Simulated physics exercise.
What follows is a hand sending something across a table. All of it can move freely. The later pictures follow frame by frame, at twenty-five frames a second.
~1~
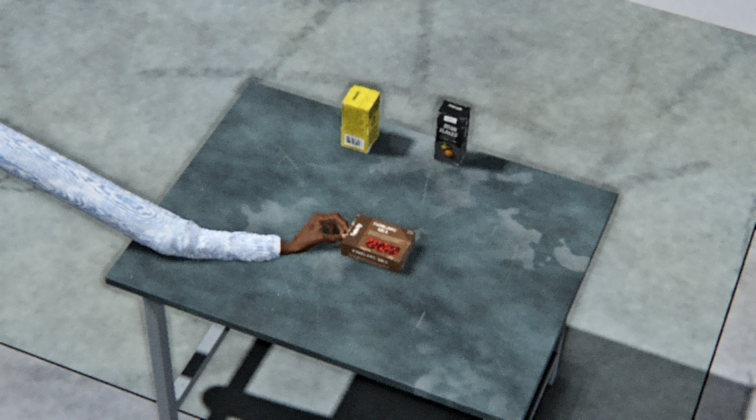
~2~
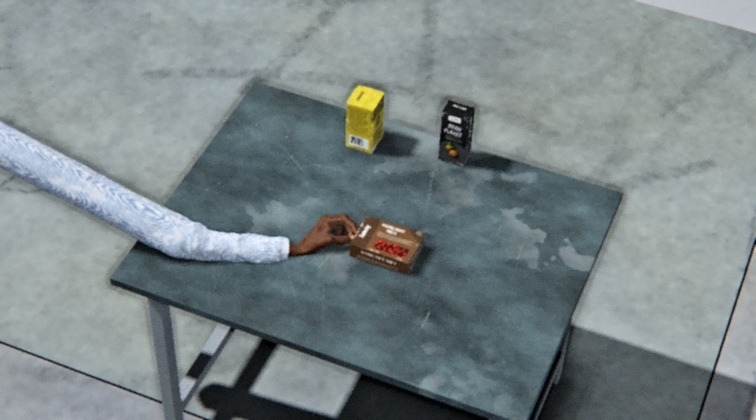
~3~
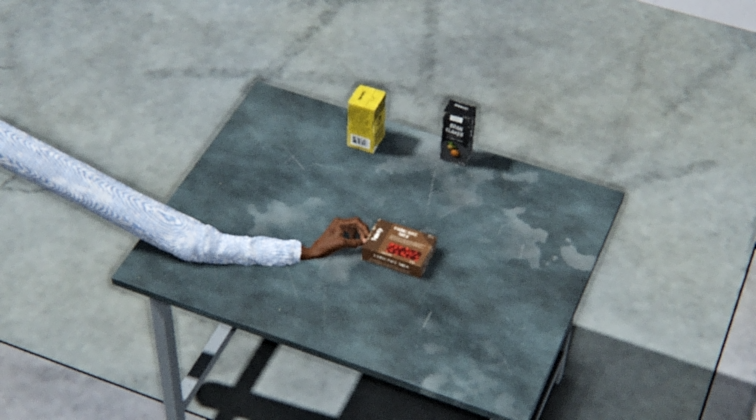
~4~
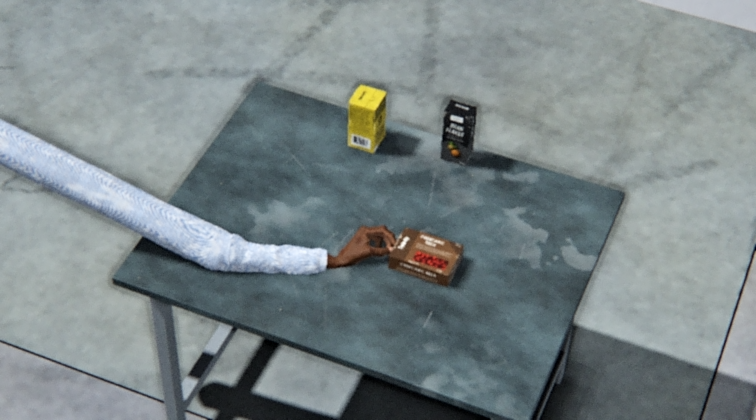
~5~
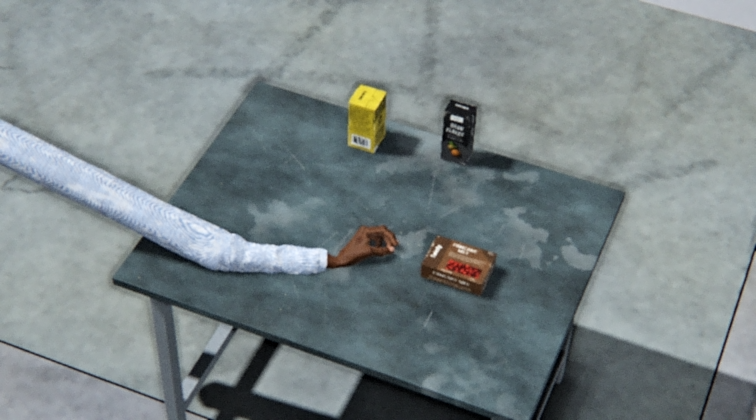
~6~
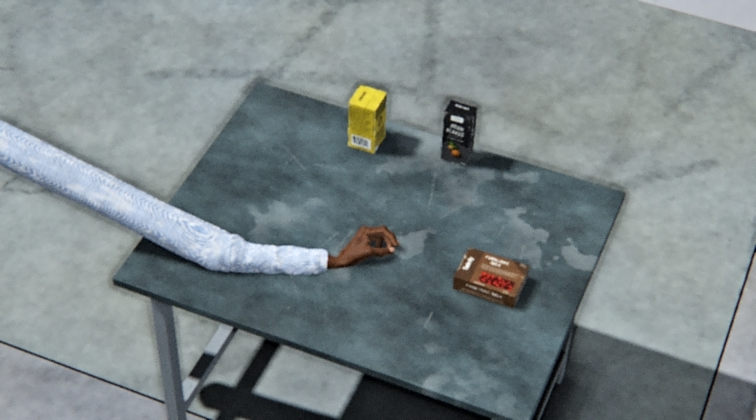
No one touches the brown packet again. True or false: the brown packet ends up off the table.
True.
Then, 0.20 s after the last picture, brown packet now off the table.
Then, 0.40 s after the last picture, things are still on the move.
Then, 0.60 s after the last picture, as before.
By the end, off the table, brown packet.
